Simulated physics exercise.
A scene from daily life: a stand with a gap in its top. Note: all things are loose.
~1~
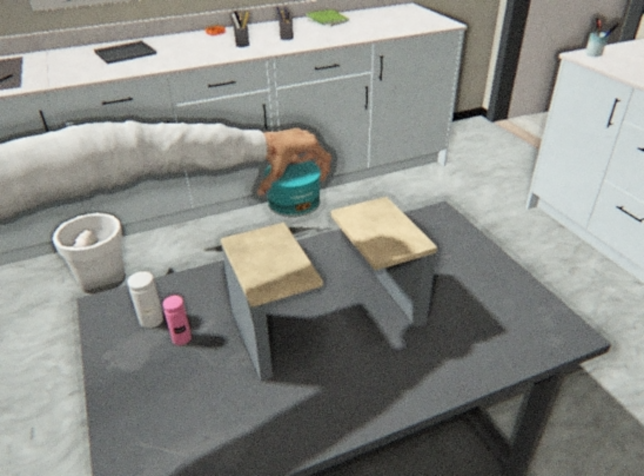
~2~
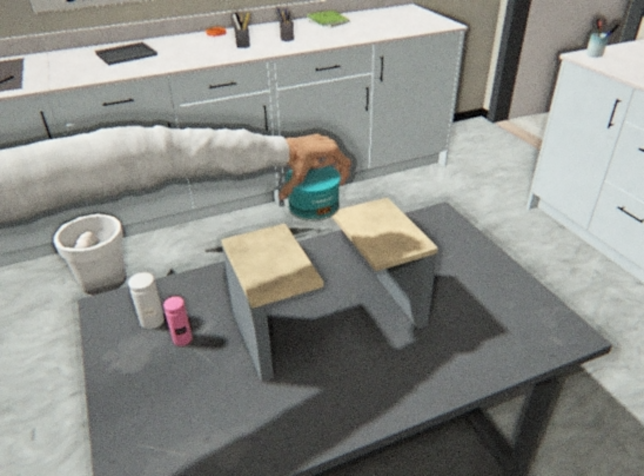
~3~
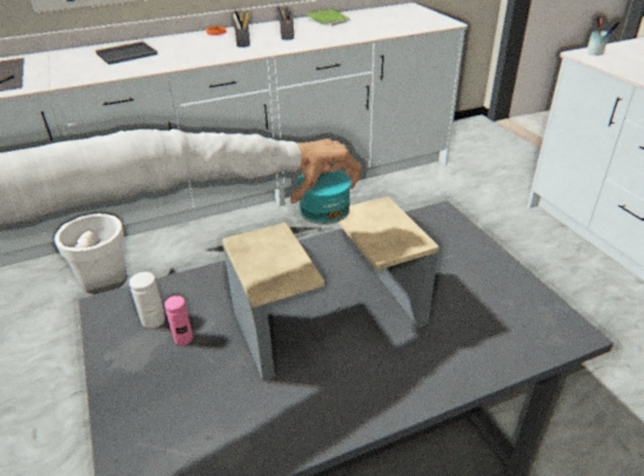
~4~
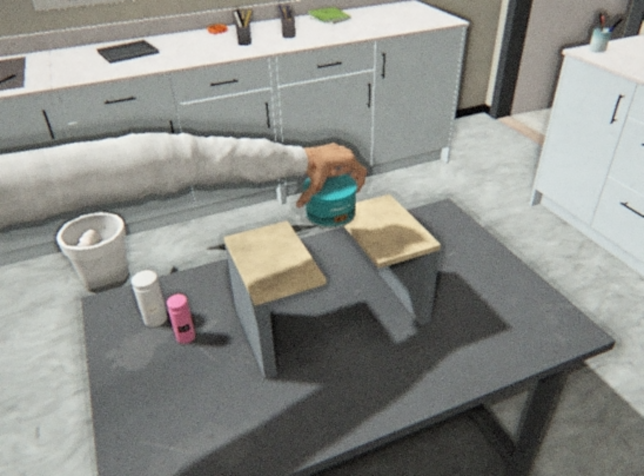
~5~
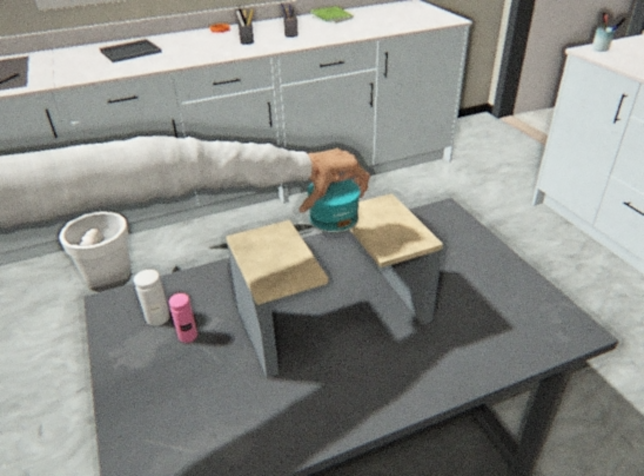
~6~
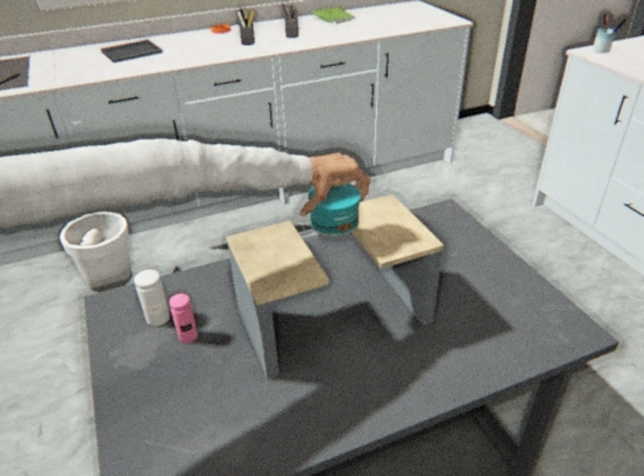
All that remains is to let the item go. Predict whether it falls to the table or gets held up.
Expect it to pass the gap.
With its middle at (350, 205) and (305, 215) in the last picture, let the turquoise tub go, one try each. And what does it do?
First it falls clear through, second it gets held up.
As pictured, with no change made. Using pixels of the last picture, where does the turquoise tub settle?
The object ends up somewhere near (318, 312).
Then, 0.30 s on from there, turquoise tub turned 11° from how it was put near (330, 277).
Then, 0.40 s on from there, turquoise tub turned 12° from how it was put near (324, 307).
In the end, moved from the start, turquoise tub; the other 2 unmoved. At the end, from the last picture's camera, turquoise tub near (317, 313). The tub drops through.
